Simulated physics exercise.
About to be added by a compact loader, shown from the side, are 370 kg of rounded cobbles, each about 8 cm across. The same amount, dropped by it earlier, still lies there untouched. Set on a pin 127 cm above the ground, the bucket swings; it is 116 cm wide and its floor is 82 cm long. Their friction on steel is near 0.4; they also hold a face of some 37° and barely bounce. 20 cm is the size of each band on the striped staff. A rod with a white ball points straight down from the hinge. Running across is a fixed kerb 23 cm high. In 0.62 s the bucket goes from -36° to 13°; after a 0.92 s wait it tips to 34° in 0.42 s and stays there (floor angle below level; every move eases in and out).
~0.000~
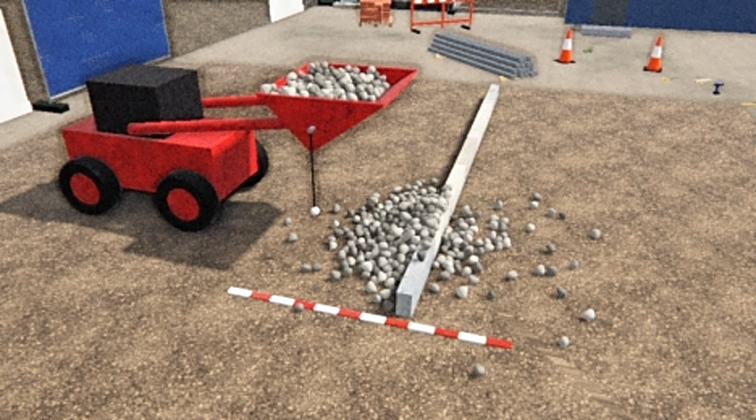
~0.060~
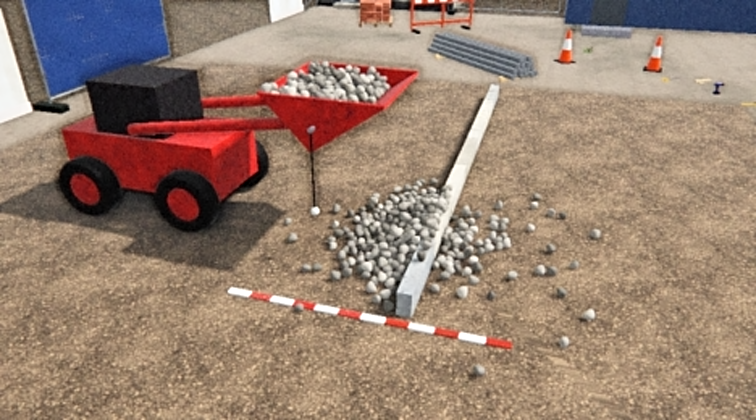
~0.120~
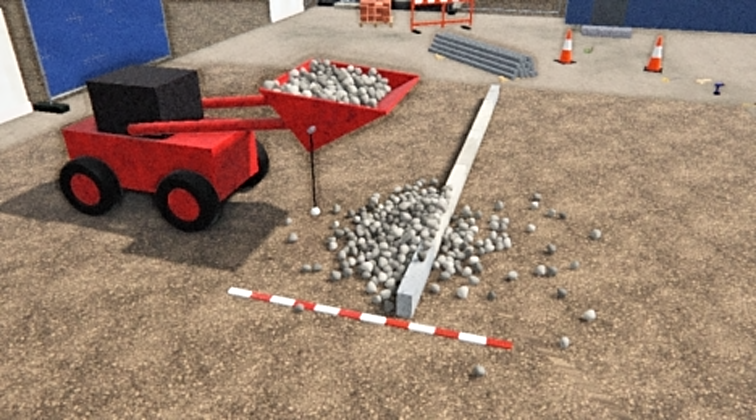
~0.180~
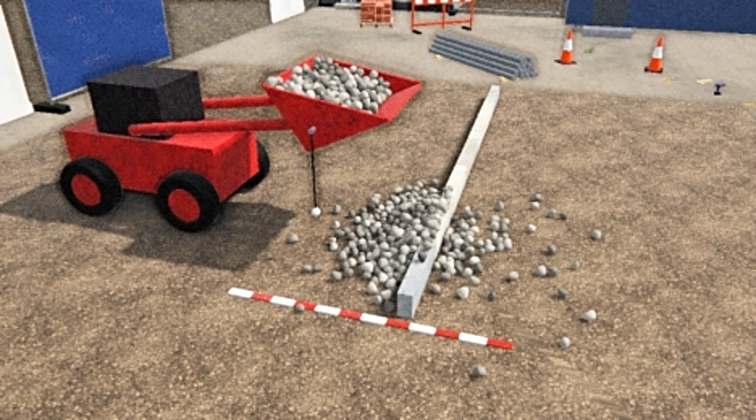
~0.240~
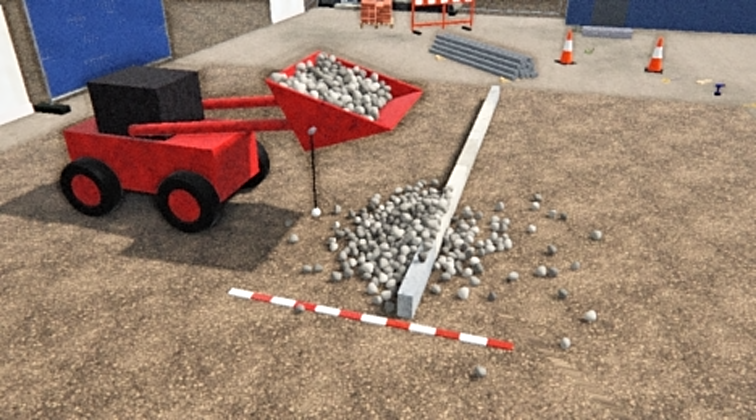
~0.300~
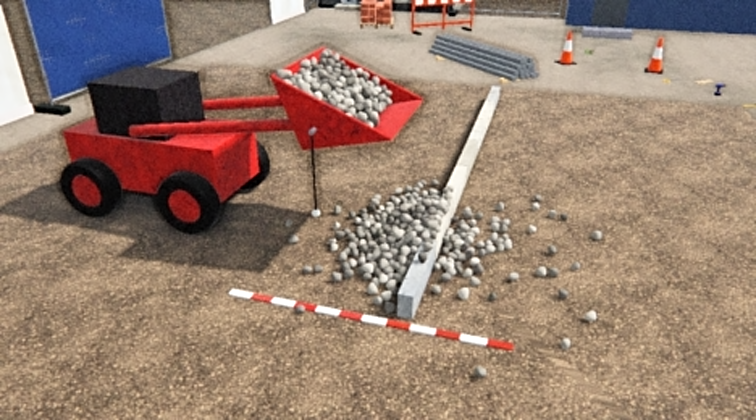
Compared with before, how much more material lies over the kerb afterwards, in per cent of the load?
Some 33 per cent of a load more.
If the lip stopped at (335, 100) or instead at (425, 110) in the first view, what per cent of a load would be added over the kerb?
First some 0, then 95 per cent.
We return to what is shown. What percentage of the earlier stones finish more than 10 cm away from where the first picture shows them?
About 10 per cent.
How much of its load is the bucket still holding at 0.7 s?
About 100 percent is still in there.
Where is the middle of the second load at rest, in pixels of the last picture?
Middle: Approx. (420, 224) px.
After 0.5 s the floor is at 5°; in per cent of one load, 100 in the bucket, 83 on this side of the kerb, 17 over the kerb; the foremost stones are at (571, 270).
After 0.7 s the floor is at 13°; in per cent of one load, 100 in the bucket, 83 on this side of the kerb, 17 over the kerb; the foremost stones are at (571, 270).
After 2.4 s the floor is at 34°; in per cent of one load, 10 in the bucket, 150 on this side of the kerb, 40 over the kerb; the foremost stones are at (584, 274).
After 5.0 s the floor is at 34°; in per cent of one load, 0 in the bucket, 150 on this side of the kerb, 50 over the kerb; the foremost stones are at (584, 275). Net gain over the kerb, 33.
